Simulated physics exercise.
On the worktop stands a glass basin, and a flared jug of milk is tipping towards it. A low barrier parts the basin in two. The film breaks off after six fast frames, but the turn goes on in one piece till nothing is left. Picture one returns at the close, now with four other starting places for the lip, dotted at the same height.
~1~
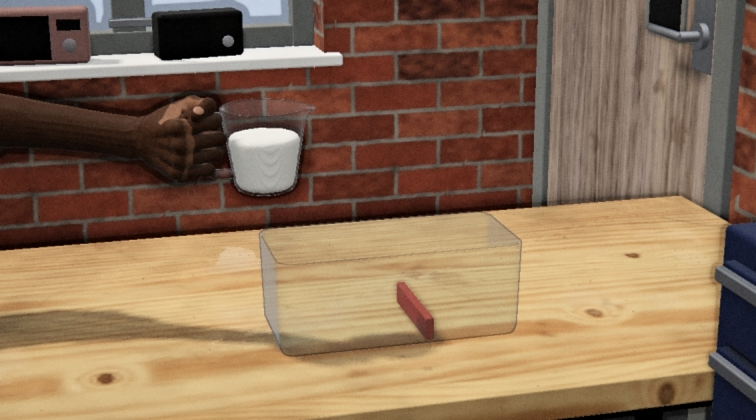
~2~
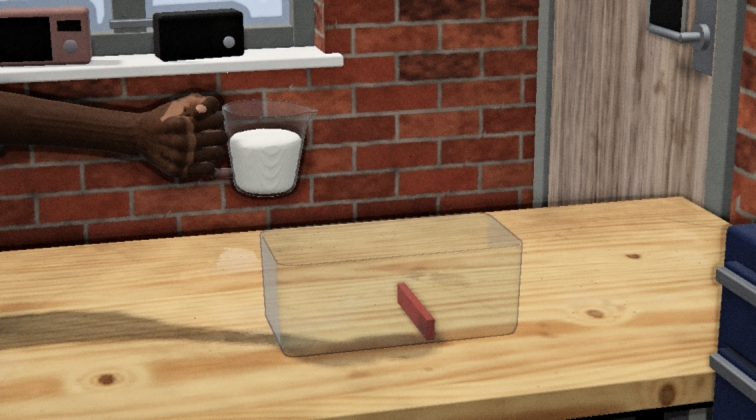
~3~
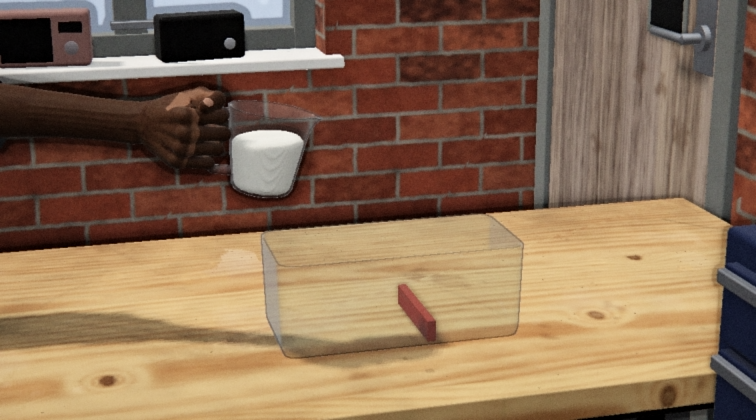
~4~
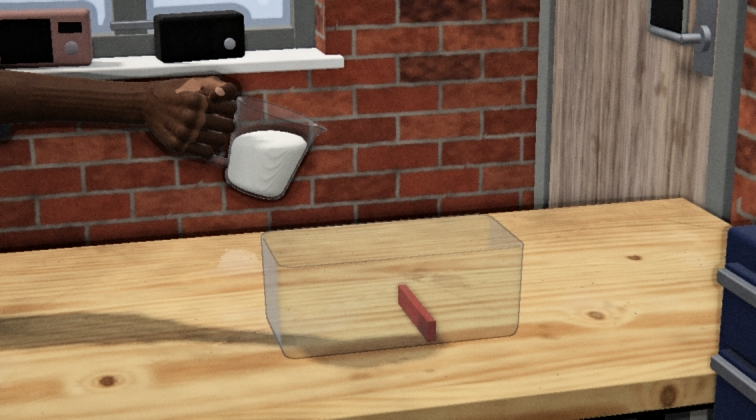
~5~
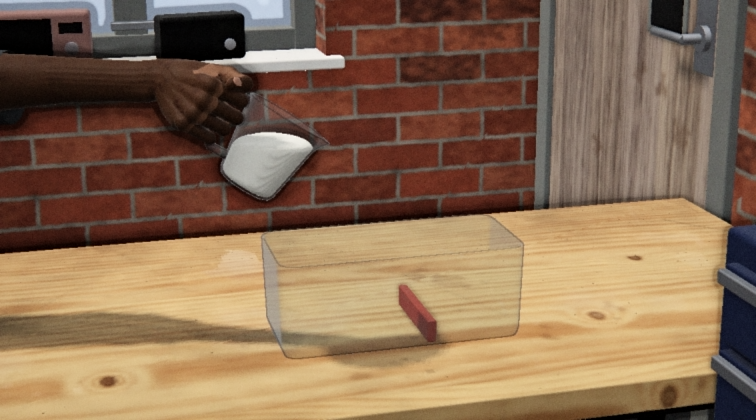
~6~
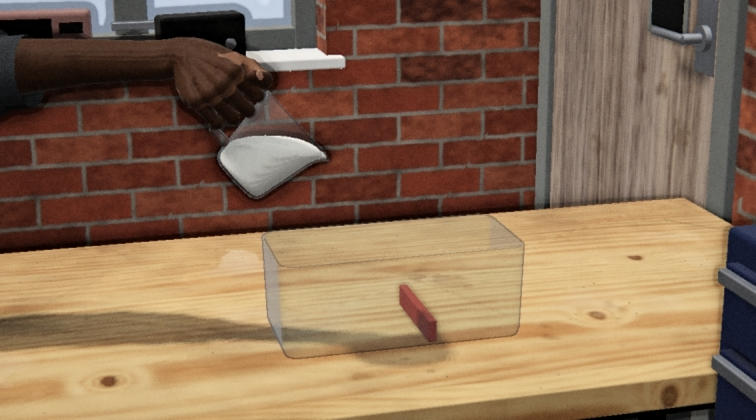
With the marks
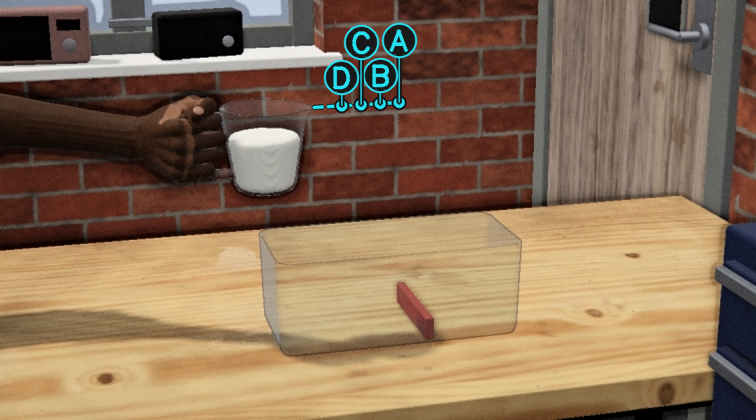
Above a glass basin on a wooden worktop, a hand tilts a clear jug of milk rightward.
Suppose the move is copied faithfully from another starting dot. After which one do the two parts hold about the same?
B is best.
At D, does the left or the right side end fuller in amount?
The left one.
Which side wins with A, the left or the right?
More ends on the right.
On the marked copy, A at (399, 102); B at (380, 103); C at (361, 104); D at (341, 105).
Choosing A, about 11 % ends left of the wall and 87 % right of it.
Choosing B, about 55 % ends left of the wall and 44 % right of it.
Choosing C, about 88 % ends left of the wall and 9 % right of it; 3 % is lost outside.
Choosing D, about 85 % ends left of the wall and 11 % right of it; 4 % is lost outside.
